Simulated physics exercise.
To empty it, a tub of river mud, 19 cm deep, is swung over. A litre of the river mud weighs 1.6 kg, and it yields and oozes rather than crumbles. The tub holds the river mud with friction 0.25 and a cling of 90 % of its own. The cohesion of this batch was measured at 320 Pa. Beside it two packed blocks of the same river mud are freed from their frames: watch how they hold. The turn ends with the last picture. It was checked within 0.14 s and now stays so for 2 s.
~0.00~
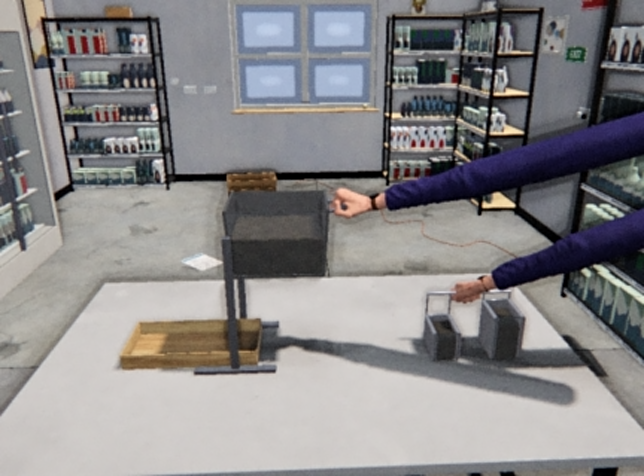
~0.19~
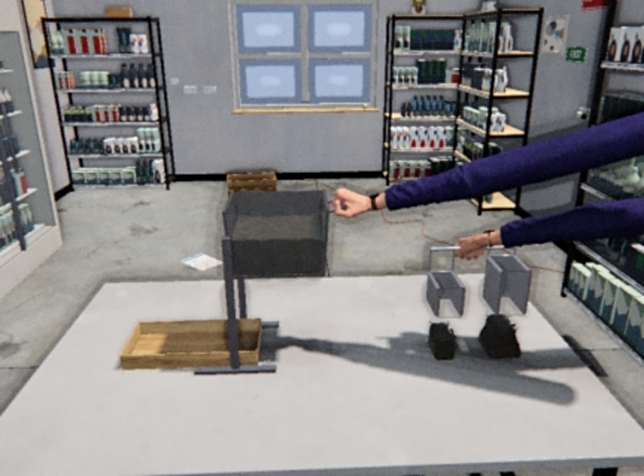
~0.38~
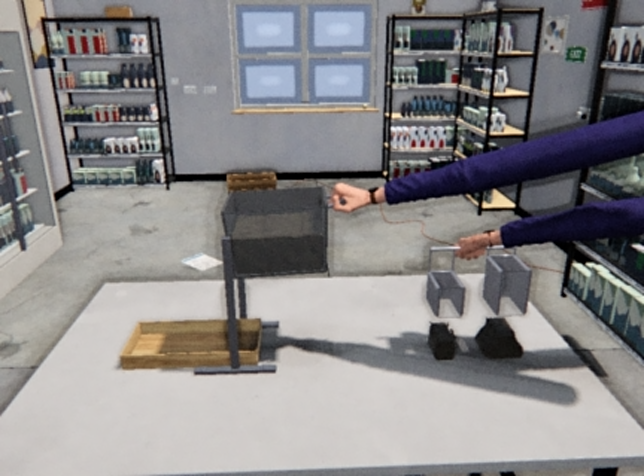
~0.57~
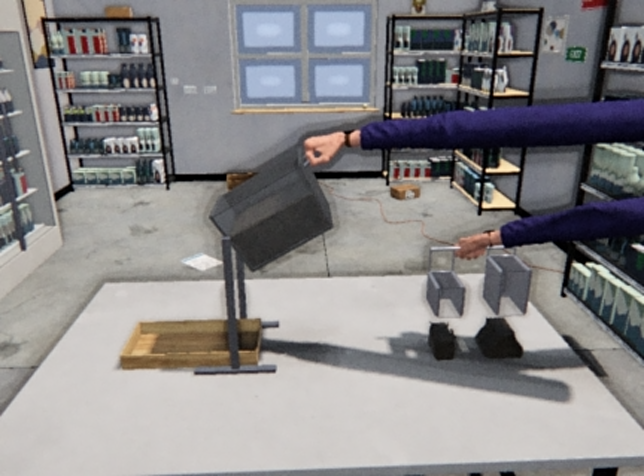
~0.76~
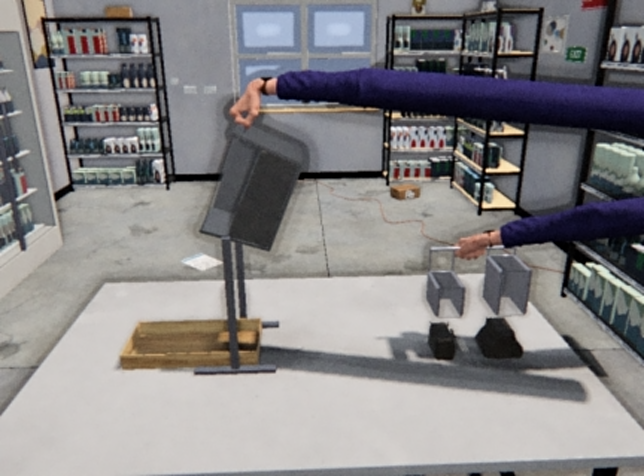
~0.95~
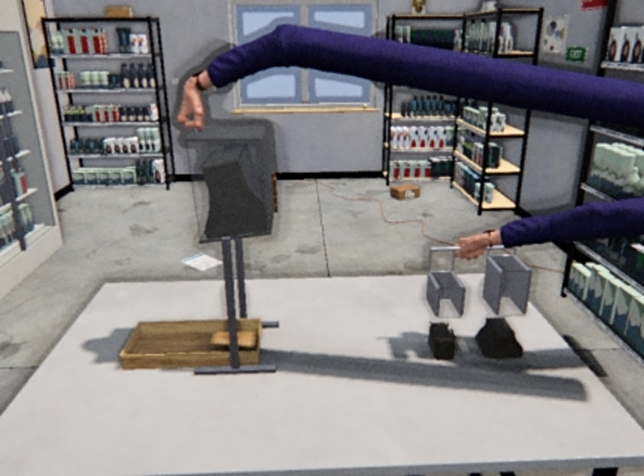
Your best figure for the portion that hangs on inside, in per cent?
About 37 %.
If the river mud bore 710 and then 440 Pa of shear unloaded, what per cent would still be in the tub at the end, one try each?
In that order: 50 %, 40 %.
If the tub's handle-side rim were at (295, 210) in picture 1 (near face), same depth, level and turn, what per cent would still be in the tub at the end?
Then about 55 %.
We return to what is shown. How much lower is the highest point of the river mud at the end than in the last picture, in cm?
Roughly 15 cm.
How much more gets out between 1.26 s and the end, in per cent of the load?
Some 3 per cent.
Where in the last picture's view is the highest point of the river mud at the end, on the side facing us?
Around (242, 214).
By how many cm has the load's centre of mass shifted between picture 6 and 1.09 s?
Roughly 10 cm.
By 1.09 s, the tub is at 93 degrees and holds 62 %.
By 1.26 s, the tub is at 93 degrees and holds 39 %.
By 1.43 s, the tub is at 93 degrees and holds 37 %.
By 1.60 s, the tub is at 93 degrees and holds 37 %.
By 2.95 s, at the end, the tub is at 93 degrees and holds 37 %.
